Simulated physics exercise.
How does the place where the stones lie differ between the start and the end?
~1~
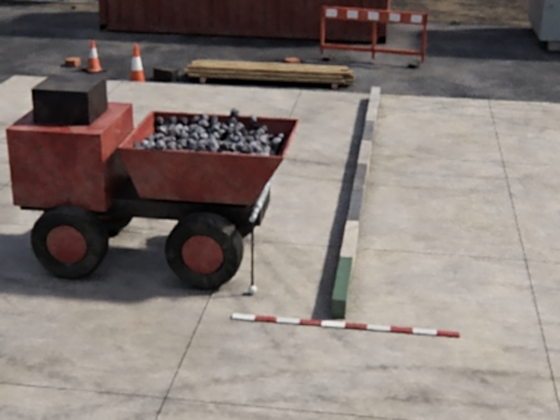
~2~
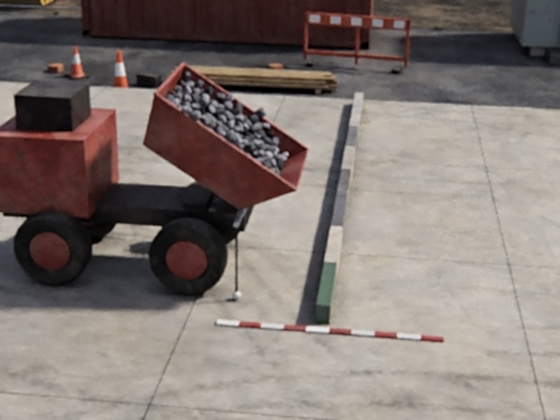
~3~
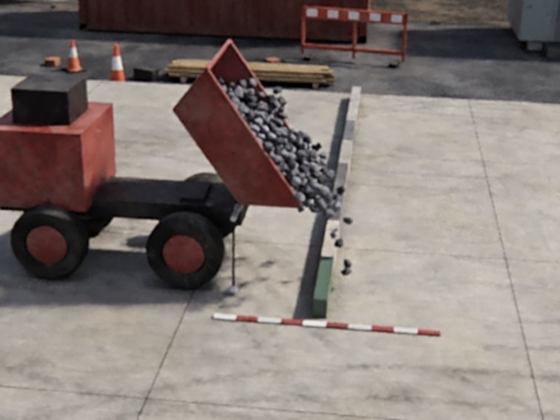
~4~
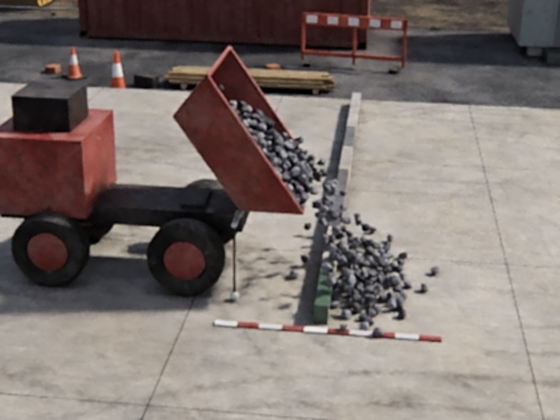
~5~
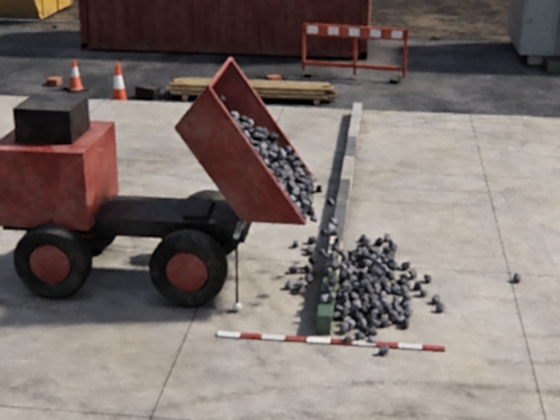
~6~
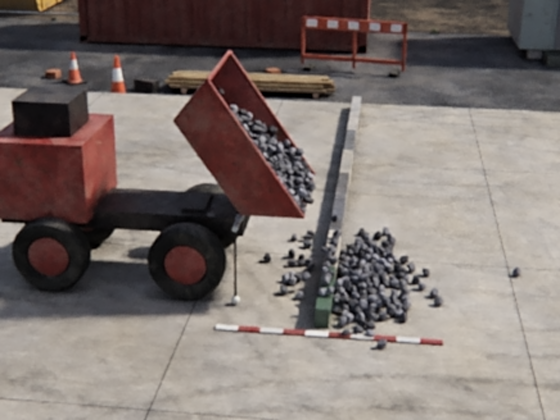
At the start the stones all sit in the level skip on the dumper. By the end they are spread farther right and lower, with many still in the tilted skip, a heap on the ground beyond the kerb and a few on the near side.
At first, a red site dumper stands on a concrete yard with its skip level and full of grey stones, facing a low kerb and a red and white striped staff. The skip then tips steeply to the right, and the stones begin to slide toward its lower lip. Some tumble out beside the kerb, and more pour after them, spreading into a heap on its far side. The flow dies down while the skip stays raised. At the end, many stones are still held in the tilted skip, a heap rests beyond the kerb, and a few lie on the near side.
